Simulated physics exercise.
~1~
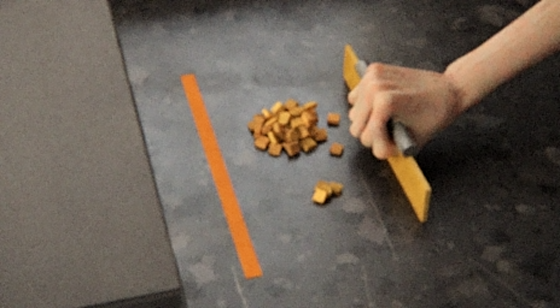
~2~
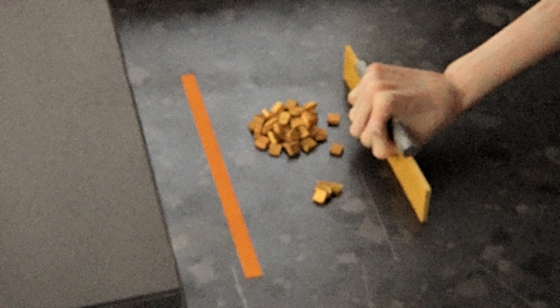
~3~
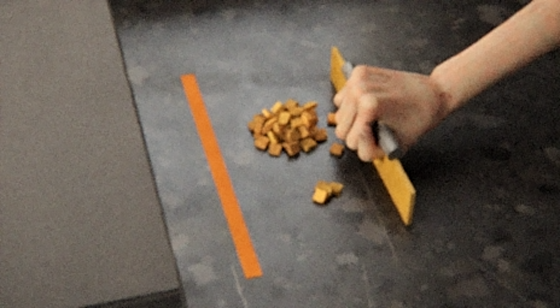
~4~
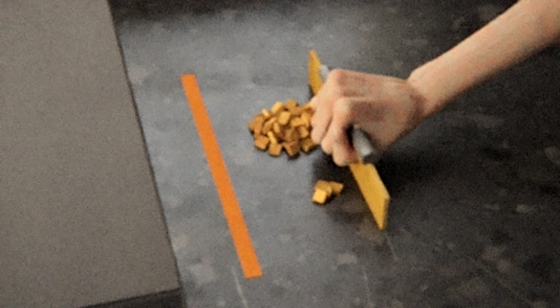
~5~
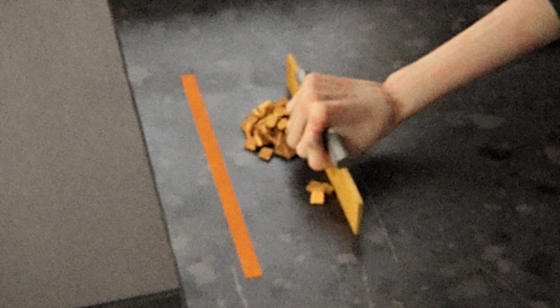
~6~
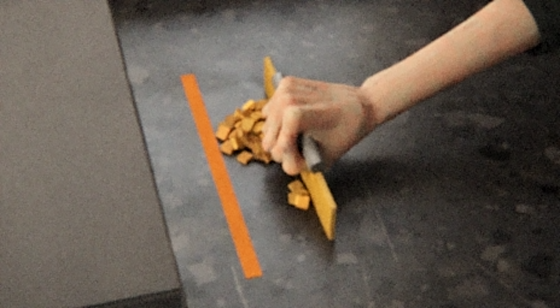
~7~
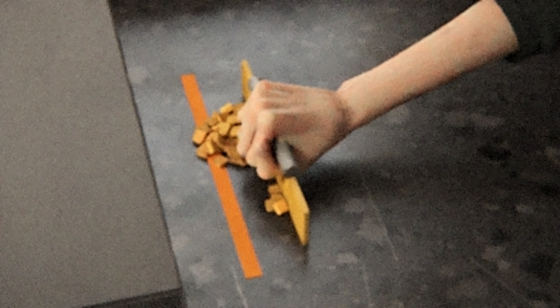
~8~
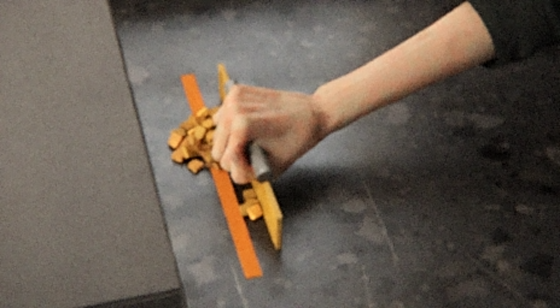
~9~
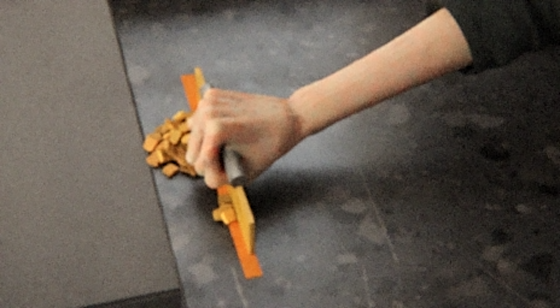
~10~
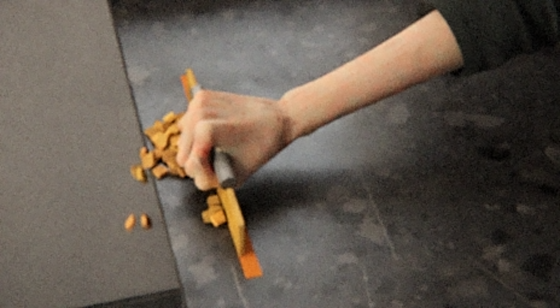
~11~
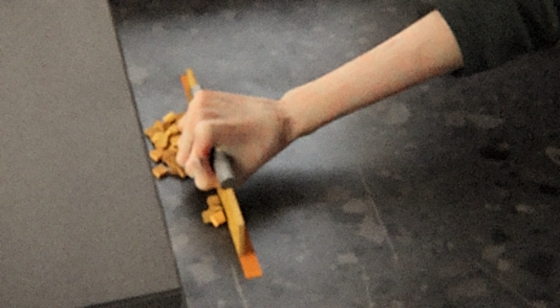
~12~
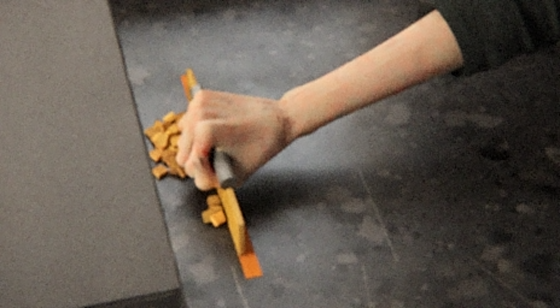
A hand holding a yellow scraper by its grey handle pushes small golden-brown cubes across a dark, mottled tabletop, seen from above at an angle. An orange strip of tape crosses the surface, with the table's edge and a plain grey area beyond on the left. The scraper slides left, gathering up a large pile and then a smaller cluster nearer the viewer. Both lots cross the tape, and a few cubes from the larger pile spill over the edge and disappear. The scraper stops at the tape, leaving the small cluster and most of the large pile on the table.
